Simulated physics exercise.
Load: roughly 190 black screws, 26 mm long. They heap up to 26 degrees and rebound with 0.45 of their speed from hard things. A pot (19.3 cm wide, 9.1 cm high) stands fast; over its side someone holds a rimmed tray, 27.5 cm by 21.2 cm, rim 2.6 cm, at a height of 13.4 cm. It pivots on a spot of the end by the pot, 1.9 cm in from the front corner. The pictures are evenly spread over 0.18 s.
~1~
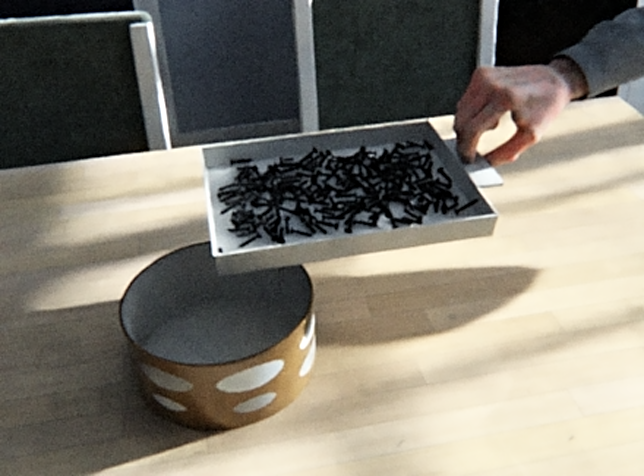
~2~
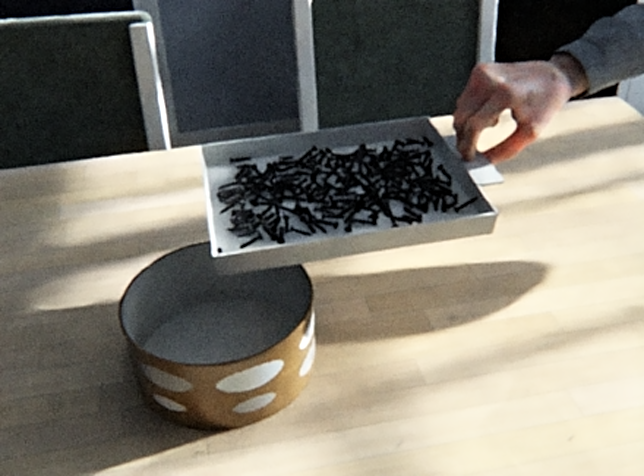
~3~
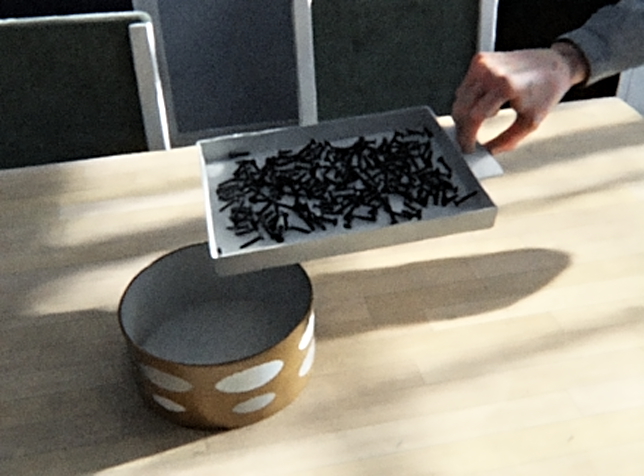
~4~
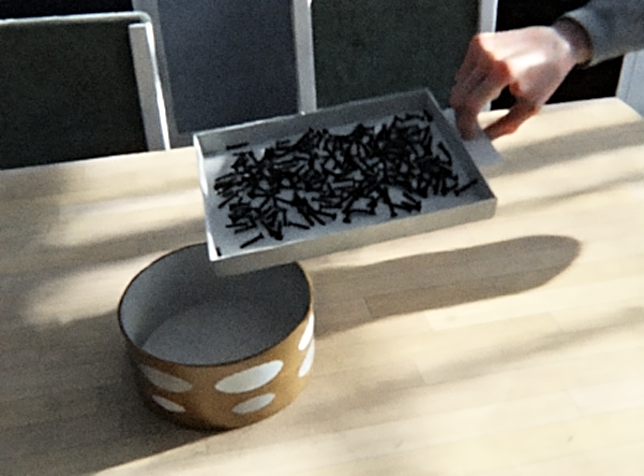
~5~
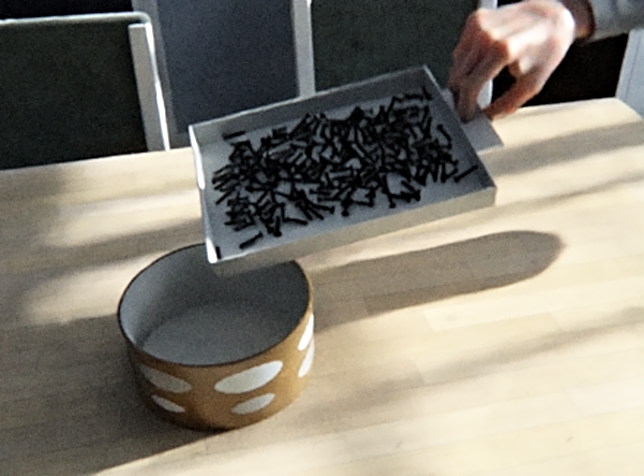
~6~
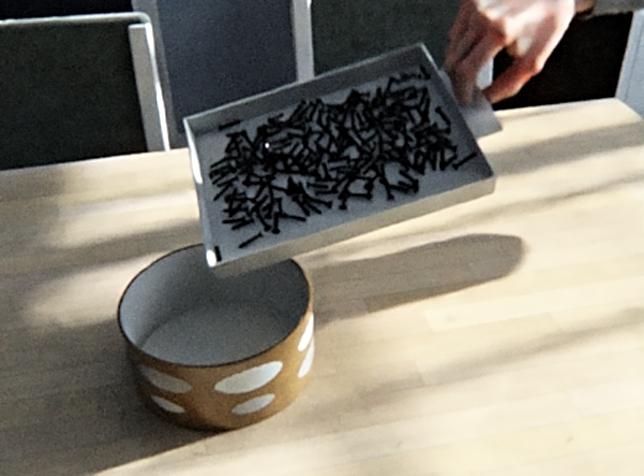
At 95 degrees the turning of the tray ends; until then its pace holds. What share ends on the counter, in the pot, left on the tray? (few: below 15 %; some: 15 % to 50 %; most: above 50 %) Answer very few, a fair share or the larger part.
Counter: A fair share, pot: The larger part, tray: Very few.
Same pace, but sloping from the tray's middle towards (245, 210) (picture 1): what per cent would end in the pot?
About 30 per cent.
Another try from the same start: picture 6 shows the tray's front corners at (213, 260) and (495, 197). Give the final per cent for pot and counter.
Pot 85, counter 10.
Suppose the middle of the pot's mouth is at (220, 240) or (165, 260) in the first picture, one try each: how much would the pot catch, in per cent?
Some 0 and 0 per cent.
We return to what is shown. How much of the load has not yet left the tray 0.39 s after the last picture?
About 95 per cent.
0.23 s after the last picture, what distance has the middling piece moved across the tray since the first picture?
Some 4 cm.
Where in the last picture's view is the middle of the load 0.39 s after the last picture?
Around (219, 257).
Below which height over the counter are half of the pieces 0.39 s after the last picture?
Roughly 18 cm.
Then, 0.23 s after the last picture, tilt 58 degrees; the tray holds 100 %, the pot 0 %.
Then, 0.39 s after the last picture, tilt 84 degrees; the tray holds 95 %, the pot 0 %.
Then, 0.67 s after the last picture, tilt 95 degrees; the tray holds 5 %, the pot 65 %.
In the end, counter 30 %, pot 65 %, tray 5 %.
